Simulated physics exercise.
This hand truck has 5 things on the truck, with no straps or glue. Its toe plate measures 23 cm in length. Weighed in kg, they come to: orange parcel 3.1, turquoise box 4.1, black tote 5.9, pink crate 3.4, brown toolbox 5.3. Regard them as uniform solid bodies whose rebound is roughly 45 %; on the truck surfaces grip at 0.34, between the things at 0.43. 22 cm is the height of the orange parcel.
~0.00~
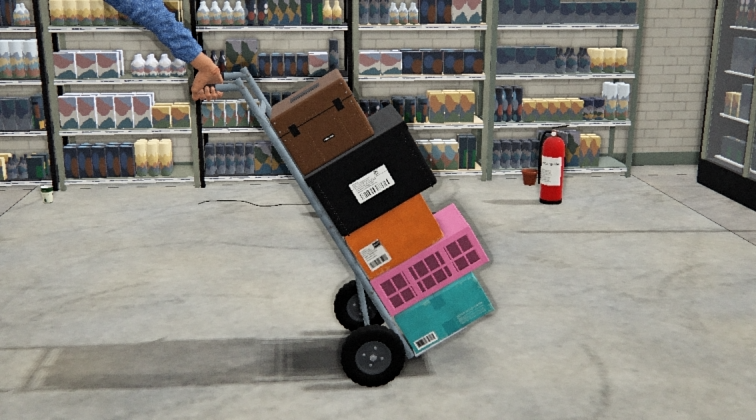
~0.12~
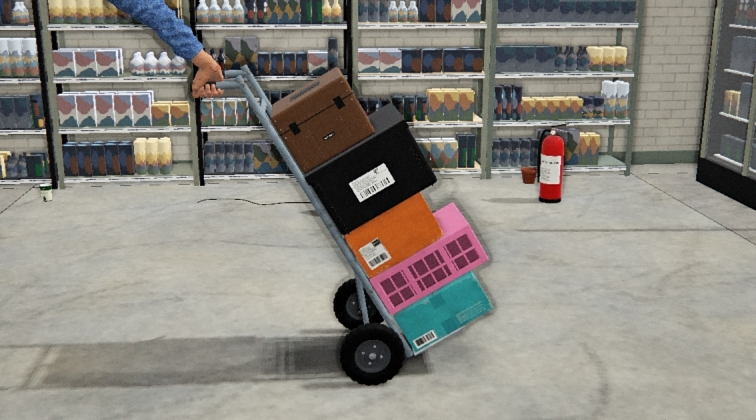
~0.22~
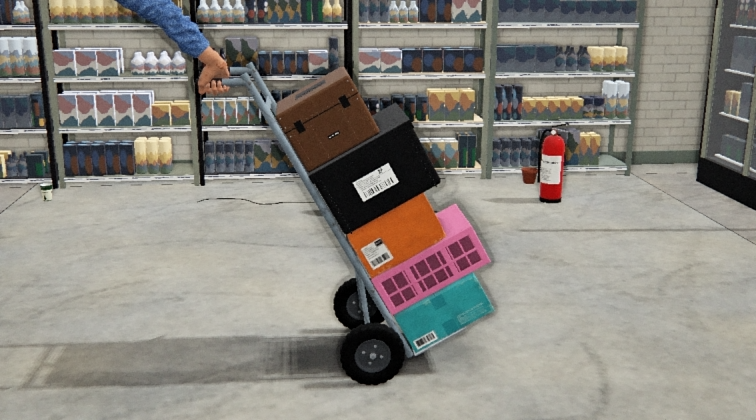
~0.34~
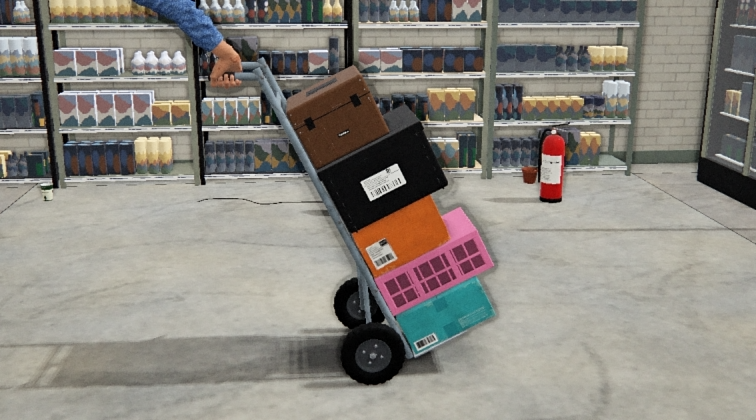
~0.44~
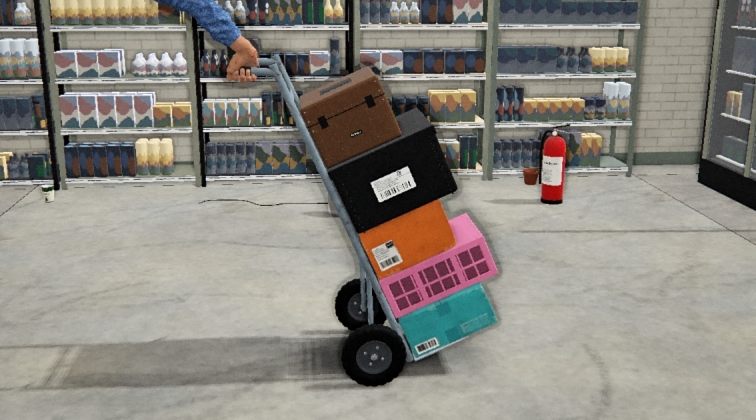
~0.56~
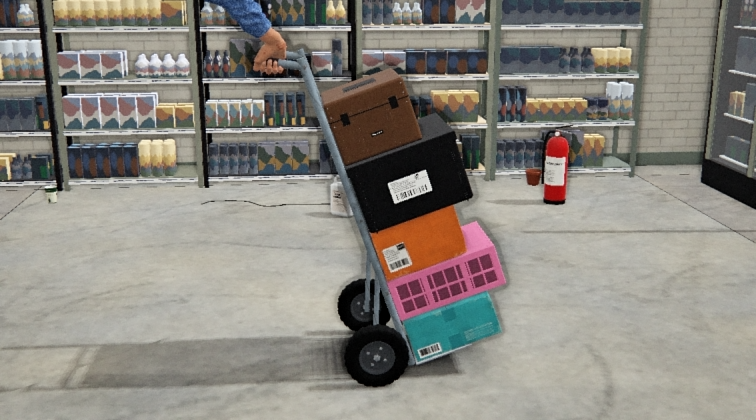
Store aisle with stocked shelves, a hand gripping a loaded hand truck, then tilting it gradually more upright with five stacked items.
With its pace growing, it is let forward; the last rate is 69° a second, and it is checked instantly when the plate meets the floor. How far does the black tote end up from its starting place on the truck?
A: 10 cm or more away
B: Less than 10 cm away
A, 10 cm or more away.
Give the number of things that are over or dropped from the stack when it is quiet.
Altogether, 5.
By 1.46 s, truck upright; black tote rocked 20° off its seat near (518, 189); brown toolbox rocked 20° off its seat; orange parcel rocked 20° off its seat.
By 2.06 s, truck upright; orange parcel, black tote and brown toolbox now dropped from the stack; pink crate rocked 58° off its seat; turquoise box rocked 58° off its seat.
By 2.46 s, truck upright; pink crate on its side; turquoise box on its side.
When it is over (4.2 s), dropped from the stack, orange parcel, black tote and brown toolbox; lying over on the truck, turquoise box and pink crate. End places, in pixels of the last picture, black tote near (736, 295).
